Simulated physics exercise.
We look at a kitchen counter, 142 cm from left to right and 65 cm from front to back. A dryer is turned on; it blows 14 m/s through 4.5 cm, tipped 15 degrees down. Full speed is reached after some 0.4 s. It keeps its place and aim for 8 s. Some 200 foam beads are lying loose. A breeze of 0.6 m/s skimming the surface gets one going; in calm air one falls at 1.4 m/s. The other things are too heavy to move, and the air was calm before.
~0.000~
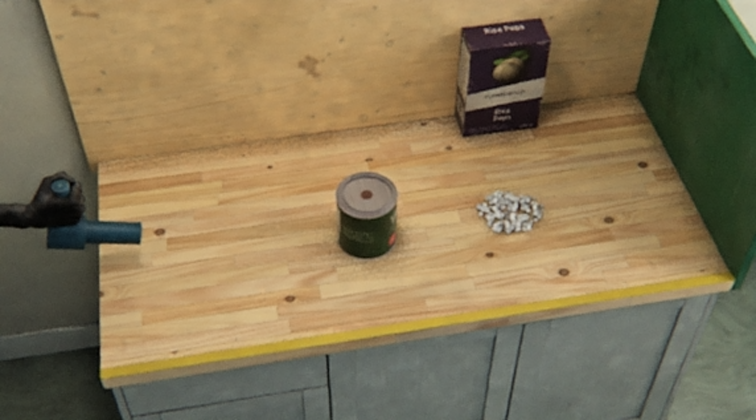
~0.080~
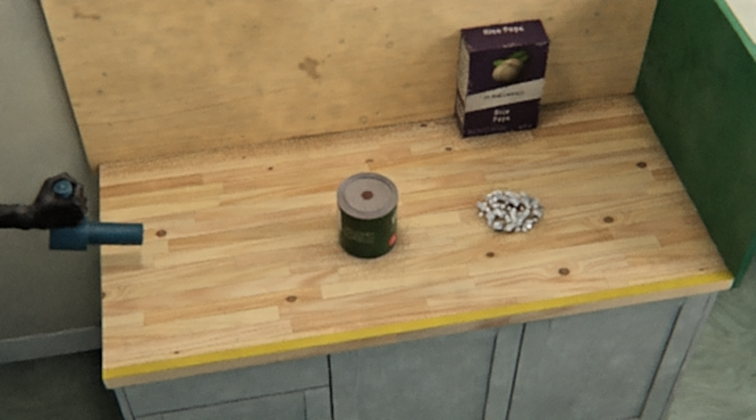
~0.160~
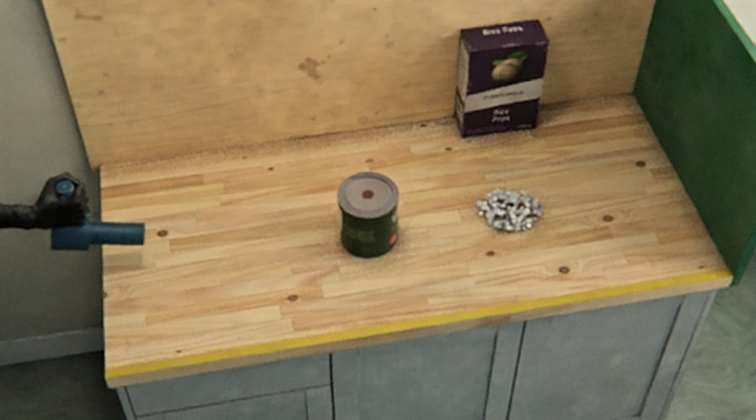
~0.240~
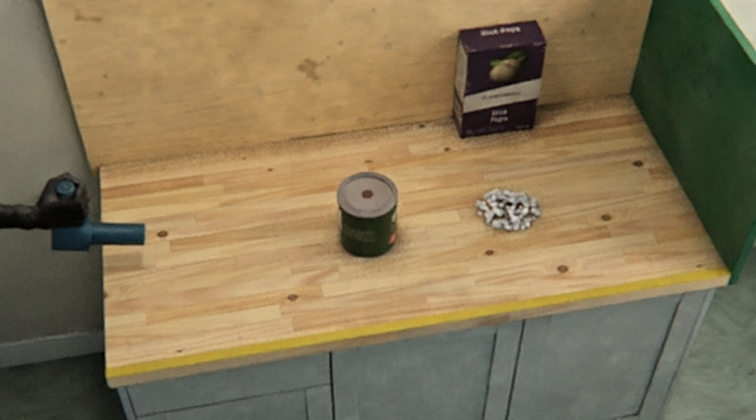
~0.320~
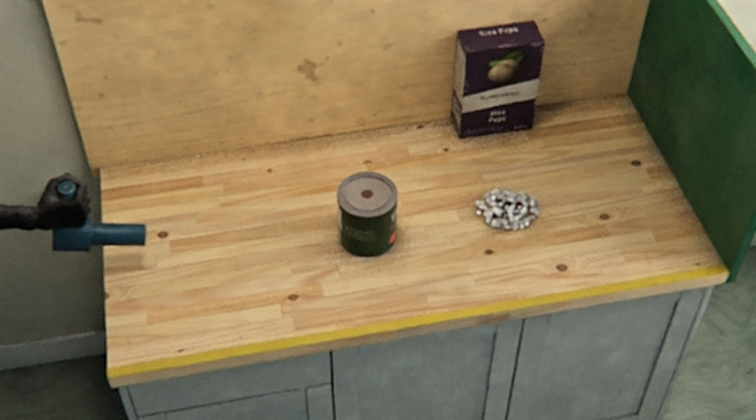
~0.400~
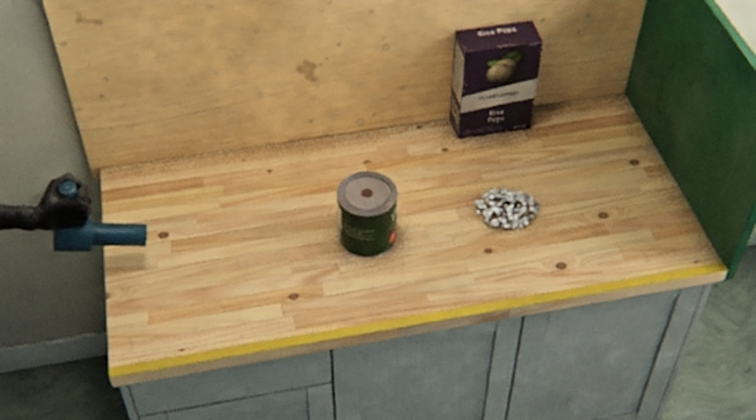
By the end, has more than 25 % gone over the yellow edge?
More than a quarter over the yellow edge: Yes.
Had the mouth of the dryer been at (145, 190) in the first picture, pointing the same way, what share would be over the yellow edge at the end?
Then about 100 %.
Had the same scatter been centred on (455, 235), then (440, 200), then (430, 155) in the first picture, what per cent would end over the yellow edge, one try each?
In that order: 70 %, 70 %, 20 %.
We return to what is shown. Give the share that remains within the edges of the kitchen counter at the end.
Some 40 per cent.
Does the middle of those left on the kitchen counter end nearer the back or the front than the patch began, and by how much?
Towards the front, some 10 cm.
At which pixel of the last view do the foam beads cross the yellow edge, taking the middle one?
At about (721, 272).
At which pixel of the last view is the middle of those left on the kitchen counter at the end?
At about (622, 232).
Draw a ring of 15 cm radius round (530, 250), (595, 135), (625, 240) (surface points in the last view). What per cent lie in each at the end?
In turn about 15 %, 0 %, 30 %.
After 1.6 s, 2 % are over the yellow edge; the middle of those still in play is near (533, 217); 0 % have settled or left.
After 2.6 s, 34 % are over the yellow edge; the middle of those still in play is near (555, 224); 28 % have settled or left.
After 4.4 s, 50 % are over the yellow edge; the middle of those still in play is near (584, 236); 50 % have settled or left.
After 8.0 s, at the end, 56 % are over the yellow edge; the middle of those still in play is near (622, 232).
